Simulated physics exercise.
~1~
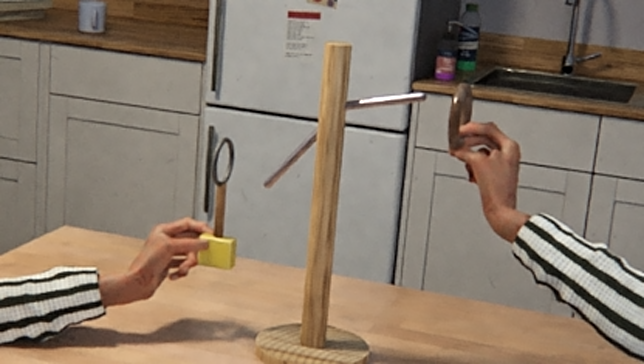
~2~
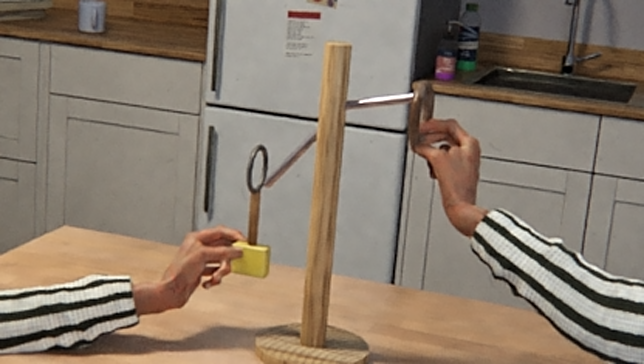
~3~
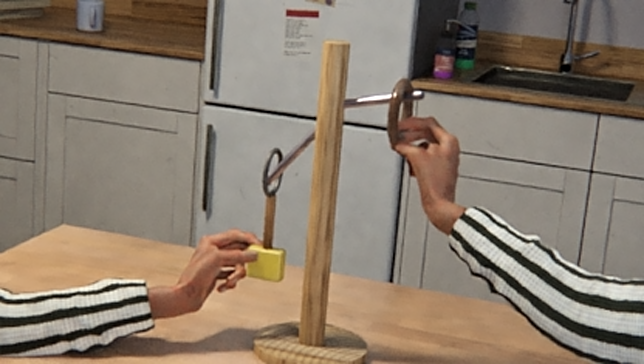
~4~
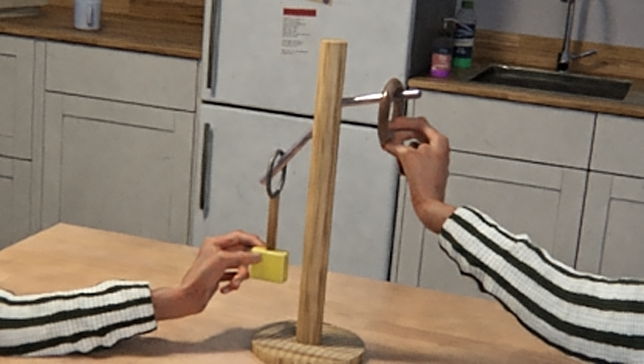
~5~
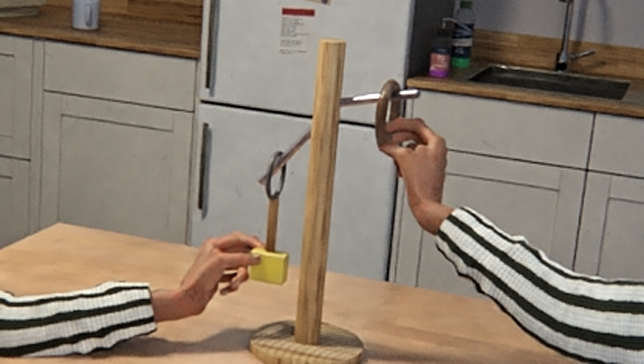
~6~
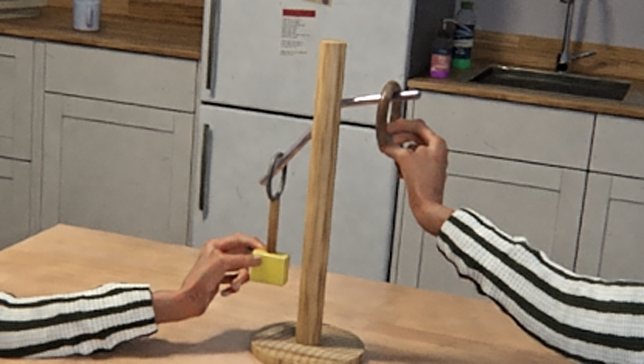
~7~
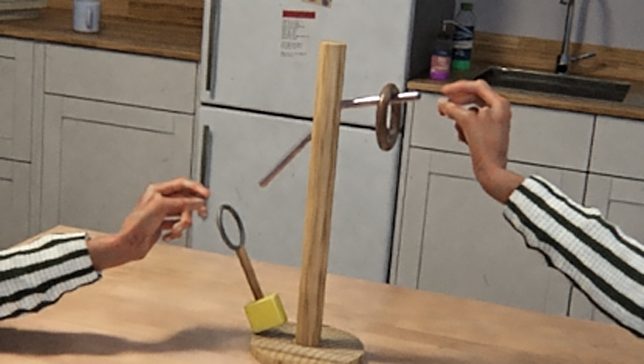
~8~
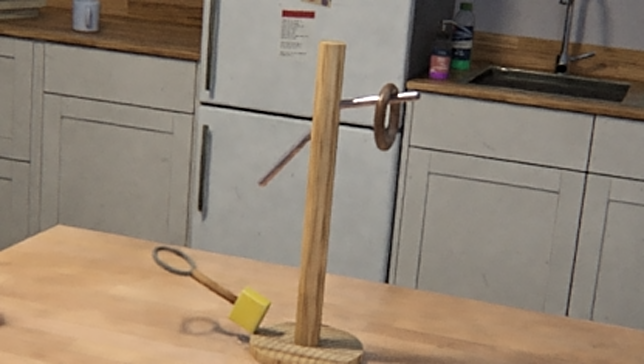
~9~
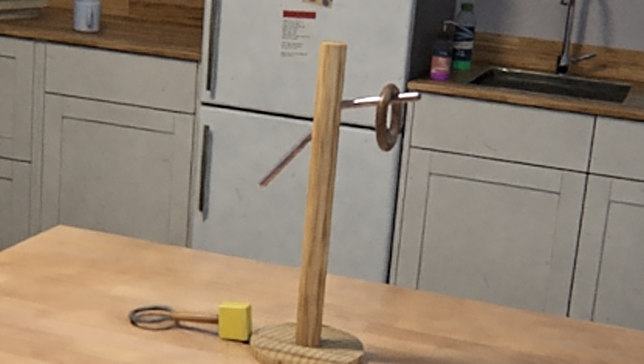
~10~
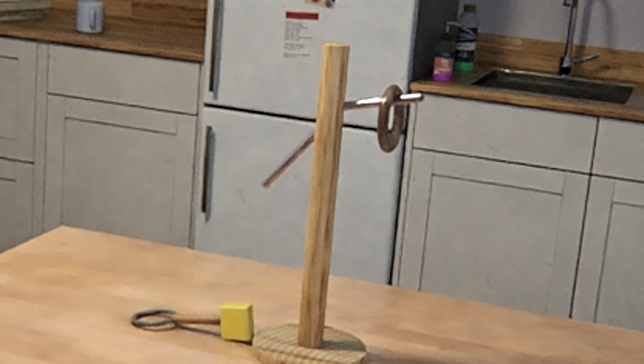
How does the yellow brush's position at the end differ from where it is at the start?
At the start a hand holds the yellow brush upright above the table, to the left of the wooden stand. By the end it lies on its side on the tabletop, beside the base of the stand.
